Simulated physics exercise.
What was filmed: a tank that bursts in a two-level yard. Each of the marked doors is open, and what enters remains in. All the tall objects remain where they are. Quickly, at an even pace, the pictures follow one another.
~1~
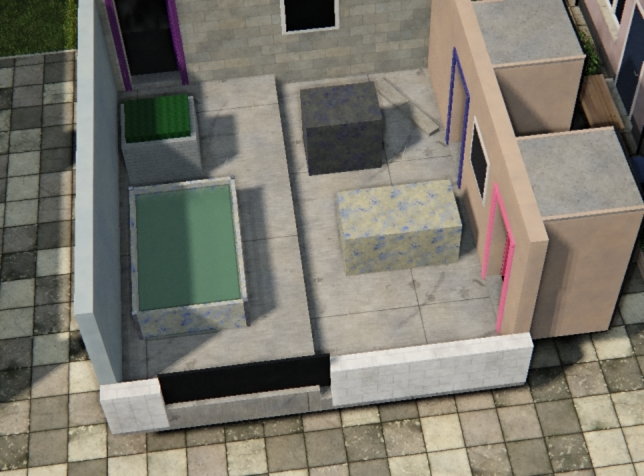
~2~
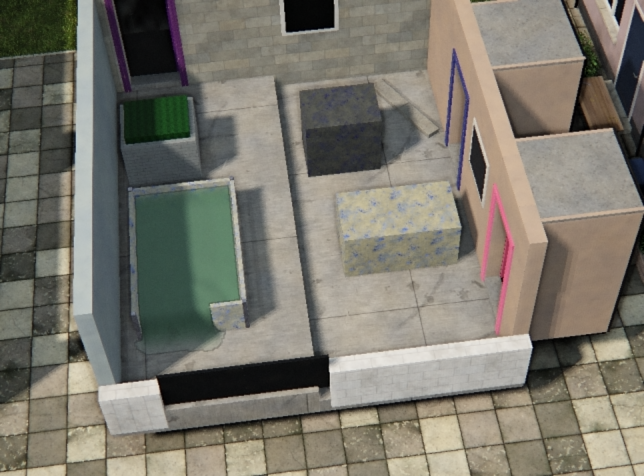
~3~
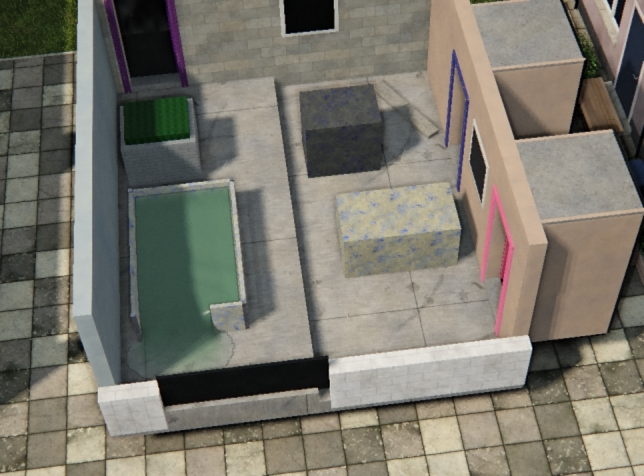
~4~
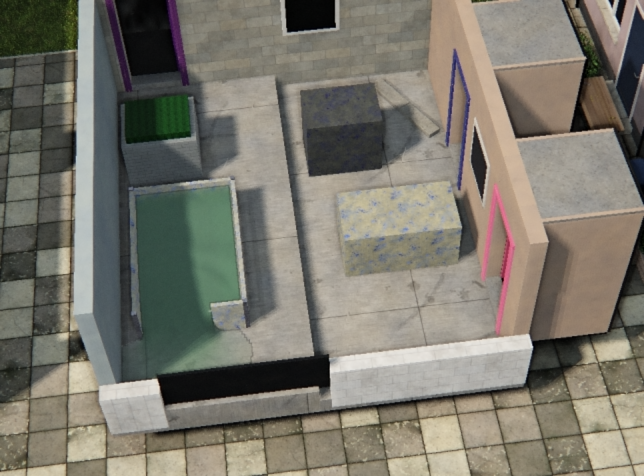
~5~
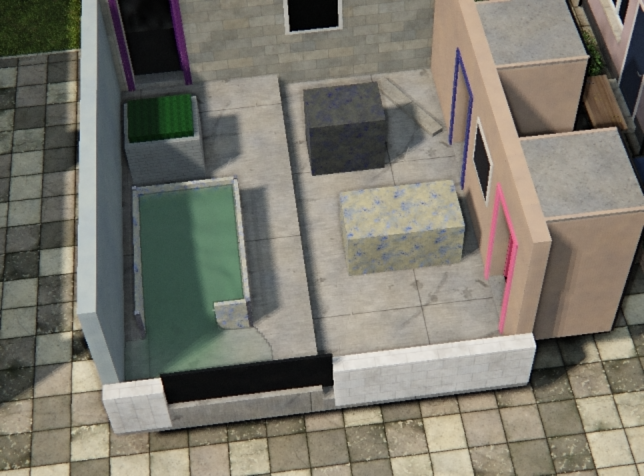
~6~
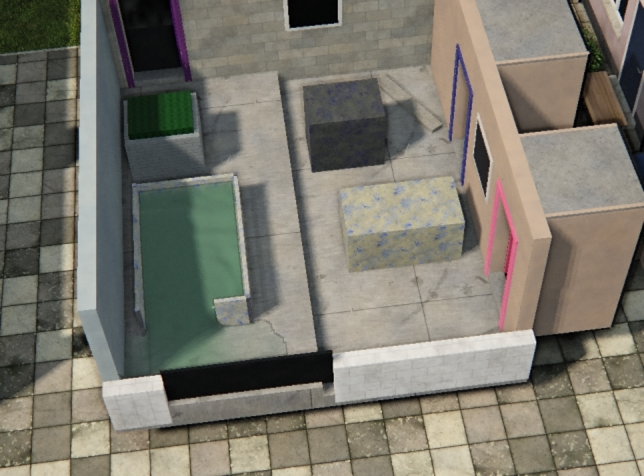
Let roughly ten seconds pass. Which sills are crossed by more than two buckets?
Result: The blue door will not go over two buckets; the pink door will be deluged; the purple door will not go over two buckets.
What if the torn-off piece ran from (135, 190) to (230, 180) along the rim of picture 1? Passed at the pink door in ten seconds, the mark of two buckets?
From what I can tell, pink door sits short of it.
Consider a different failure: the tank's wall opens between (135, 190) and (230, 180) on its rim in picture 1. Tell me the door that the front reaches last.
Call it the pink door.
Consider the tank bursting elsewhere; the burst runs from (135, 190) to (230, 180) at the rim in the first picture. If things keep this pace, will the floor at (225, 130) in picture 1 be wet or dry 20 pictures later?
Spot status: Drenched.
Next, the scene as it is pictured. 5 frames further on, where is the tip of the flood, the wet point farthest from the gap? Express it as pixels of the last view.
Close to (387, 374).
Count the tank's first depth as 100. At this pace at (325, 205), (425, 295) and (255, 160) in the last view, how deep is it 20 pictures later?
About 2, 6, 0 %.
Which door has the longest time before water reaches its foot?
Observed: The blue-painted one.
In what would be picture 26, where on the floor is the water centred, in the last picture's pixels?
The water's centre sits above (237, 288).
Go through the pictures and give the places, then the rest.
The first picture shows the water tank at (186, 246) is whole and still.
In the second picture, water pours out at (177, 325) and has run to (219, 337).
In the third picture, the front is at a hidden place, out from the gap at (177, 327).
In the fourth picture, water pours out at (178, 327) and has run to a hidden place.
In the fifth picture, the front is at a hidden place, out from the gap at (181, 326).
In the sixth picture, water pours out at (181, 323) and has run to a hidden place.
A moment on, water covers 10 % of the floor; the blue door not reached, the pink door not reached, the purple door not reached.
Next, water covers 30 % of the floor; the blue door not reached, the pink door not reached, the purple door not reached.
Then, water covers 45 % of the floor; the blue door not reached, the pink door under two buckets in, the purple door wet at the sill, nothing in.
Later, water covers 75 % of the floor; the blue door wet at the sill, nothing in, the pink door far over two buckets in, the purple door under two buckets in.
In the end, water covers 85 % of the floor; the blue door wet at the sill, nothing in, the pink door far over two buckets in, the purple door under two buckets in.
